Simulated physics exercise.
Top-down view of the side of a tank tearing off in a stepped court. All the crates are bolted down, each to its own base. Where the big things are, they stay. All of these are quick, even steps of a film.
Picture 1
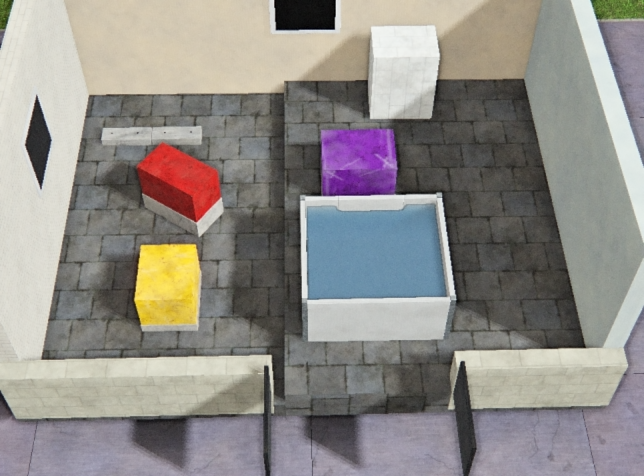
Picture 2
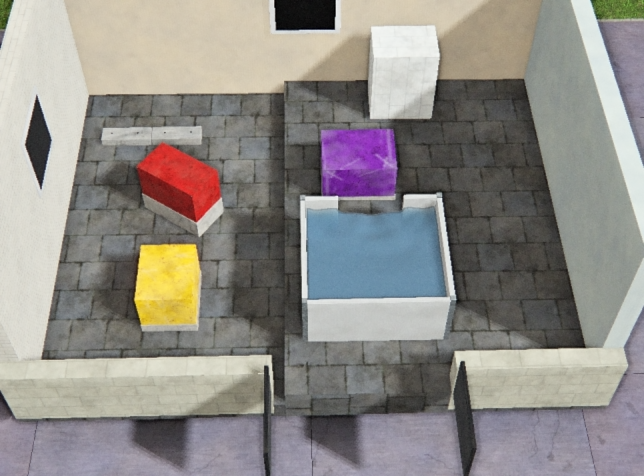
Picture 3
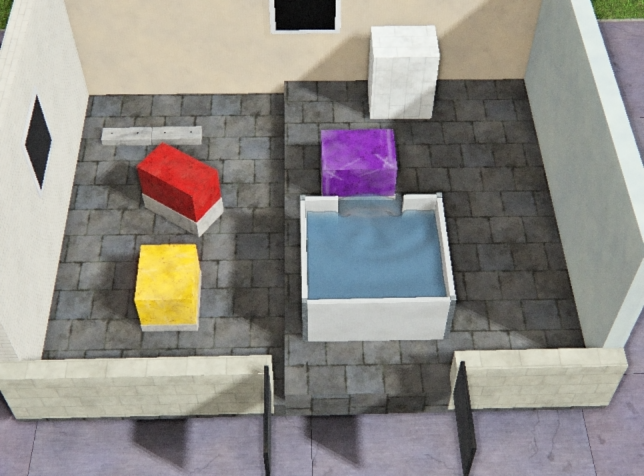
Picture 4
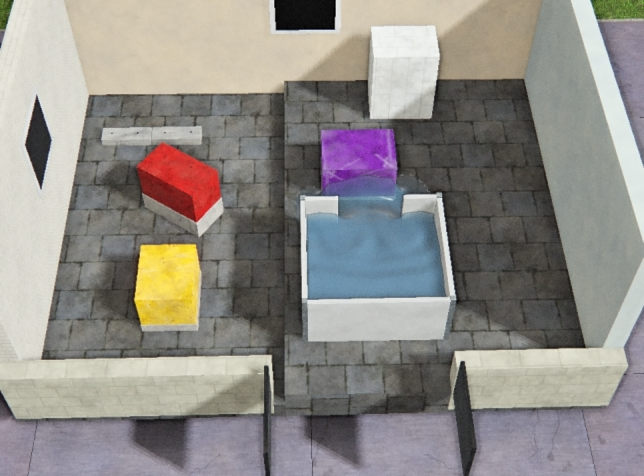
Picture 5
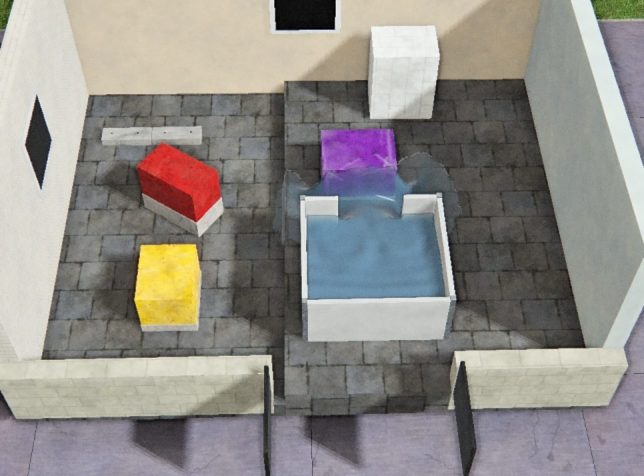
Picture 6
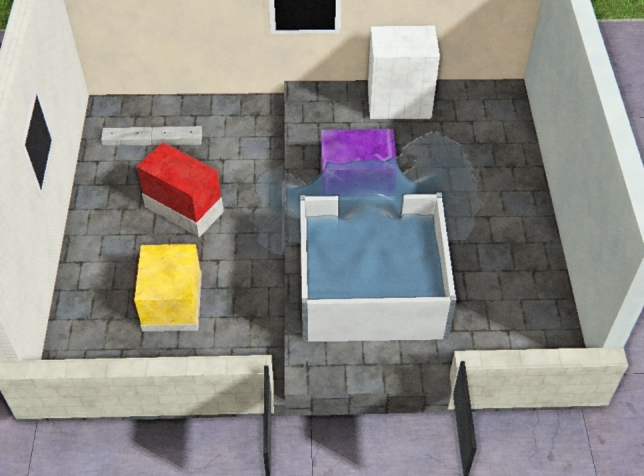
At first, still water fills an open white tank in a walled court with red, yellow, purple and white blocks. A gap opens in the tank's far side and water pours out toward the purple block, then splashes up around it and spreads to the left and right.
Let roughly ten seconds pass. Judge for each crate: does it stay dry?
Result: The yellow crate will be hit by the water. The purple crate will be hit by the water. The red crate will be spared.
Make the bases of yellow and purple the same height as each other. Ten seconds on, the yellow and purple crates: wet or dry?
The yellow one is reached, and the purple one is reached.
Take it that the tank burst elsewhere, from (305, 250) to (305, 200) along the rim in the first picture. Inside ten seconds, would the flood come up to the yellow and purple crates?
In that case the yellow crate is flooded and the purple crate is never flooded.
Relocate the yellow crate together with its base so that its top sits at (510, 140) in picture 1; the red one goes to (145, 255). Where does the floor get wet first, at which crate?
One in purple.
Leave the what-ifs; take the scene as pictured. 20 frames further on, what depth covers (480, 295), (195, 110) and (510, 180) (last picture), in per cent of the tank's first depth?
Roughly 0 per cent, 2 per cent and 8 per cent.
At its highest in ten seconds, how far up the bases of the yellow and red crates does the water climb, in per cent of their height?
150 and 70 per cent, roughly.
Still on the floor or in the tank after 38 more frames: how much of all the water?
Estimate: 98 per cent.
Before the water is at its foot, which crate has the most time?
That is the yellow one.
A moment on, water covers 35 % of the floor; the yellow crate water round its plinth, the purple crate water round its plinth, the red crate water round its plinth.
Next, water covers 45 % of the floor; the yellow crate water round its plinth, the purple crate water round its plinth, the red crate water round its plinth.
Then, water covers 70 % of the floor; the yellow crate water round its plinth, the purple crate water round its plinth, the red crate water round its plinth.
Later, water covers 95 % of the floor; the yellow crate water round its plinth, the purple crate water round its plinth, the red crate water round its plinth.
In the end, water covers 95 % of the floor; the yellow crate was topped, the purple crate was topped, the red crate stayed above the water.
